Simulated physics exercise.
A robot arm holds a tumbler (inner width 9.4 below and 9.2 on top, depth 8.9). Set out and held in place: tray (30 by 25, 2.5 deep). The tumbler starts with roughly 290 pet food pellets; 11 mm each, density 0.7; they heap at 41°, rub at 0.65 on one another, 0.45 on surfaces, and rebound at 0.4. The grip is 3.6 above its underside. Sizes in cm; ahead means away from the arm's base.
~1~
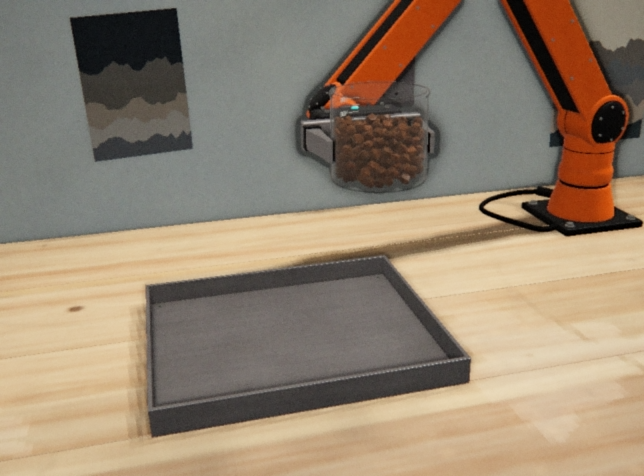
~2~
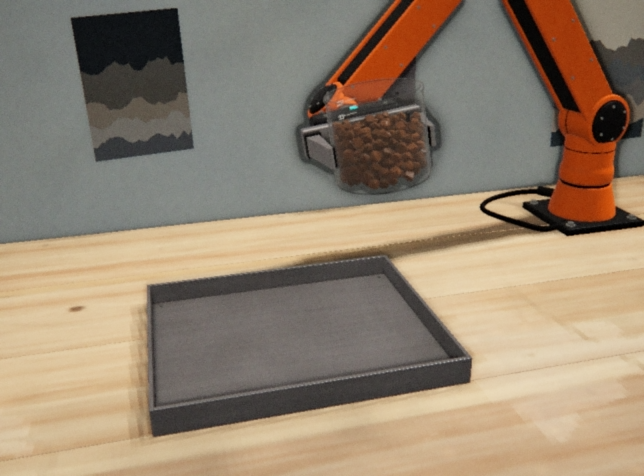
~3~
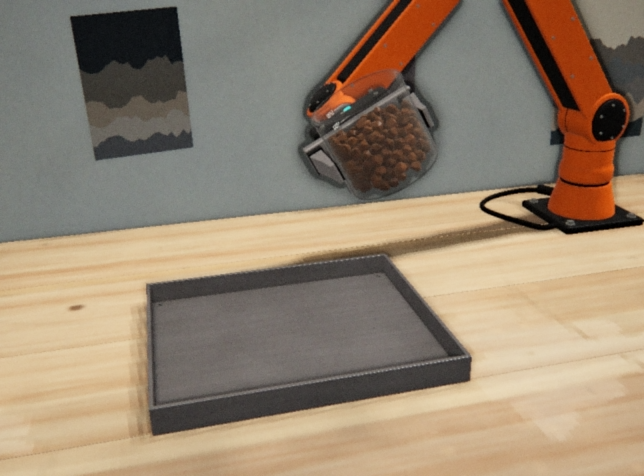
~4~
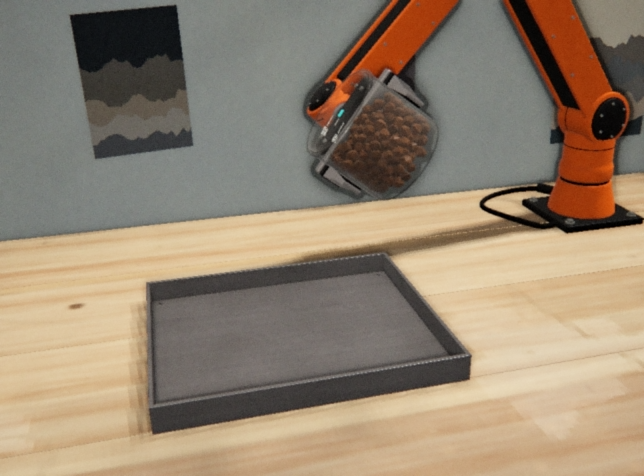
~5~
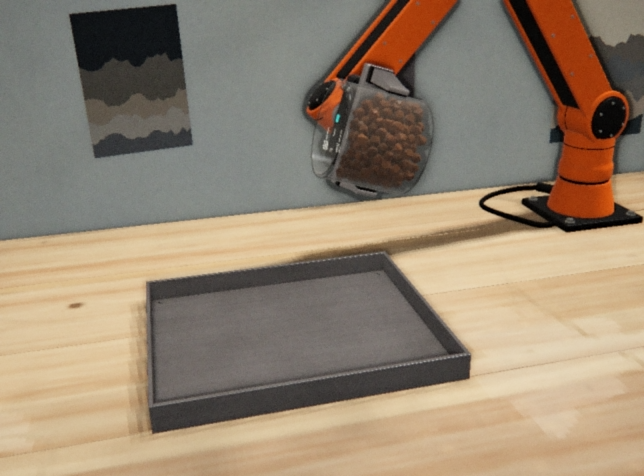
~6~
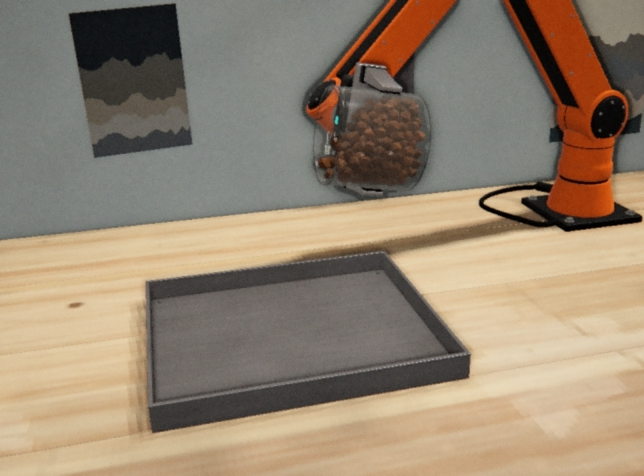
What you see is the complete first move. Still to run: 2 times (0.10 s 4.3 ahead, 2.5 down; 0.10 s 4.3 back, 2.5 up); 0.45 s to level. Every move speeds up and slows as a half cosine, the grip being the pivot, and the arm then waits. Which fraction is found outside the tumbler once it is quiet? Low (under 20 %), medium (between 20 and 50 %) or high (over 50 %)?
Share outside the tumbler: Medium (between 20 and 50 %).
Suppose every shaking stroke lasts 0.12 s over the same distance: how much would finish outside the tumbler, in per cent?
In that case some 35 per cent.
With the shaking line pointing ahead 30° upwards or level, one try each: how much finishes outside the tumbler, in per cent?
About 95 and 75 per cent.
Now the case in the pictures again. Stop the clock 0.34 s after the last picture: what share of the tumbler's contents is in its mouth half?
About 55 per cent.
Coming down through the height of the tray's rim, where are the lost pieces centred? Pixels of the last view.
Near (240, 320).
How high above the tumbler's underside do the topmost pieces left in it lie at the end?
Roughly 8.0 cm.
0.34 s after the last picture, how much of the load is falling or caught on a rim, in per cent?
Some 3 per cent.
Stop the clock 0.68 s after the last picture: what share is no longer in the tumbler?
Some 40 per cent.
Then, 0.34 s later, tilted 80° forward, highest piece 22 above the table; 220 in the tumbler, 61 in the tray, 10 in flight or on a rim.
Then, 0.68 s later, tilted 25° forward, highest piece 25 above the table; 174 in the tumbler, 112 in the tray, 2 on the table or floor, 3 in flight or on a rim.
Then, 1.05 s later, level, highest piece 26 above the table; 174 in the tumbler, 114 in the tray, 3 on the table or floor.
Then, 2.10 s later, level, highest piece 26 above the table; 174 in the tumbler, 114 in the tray, 3 on the table or floor.
At rest, 174 in the tumbler, 114 in the tray, 3 on the table or floor. That is 40 % outside the tumbler.
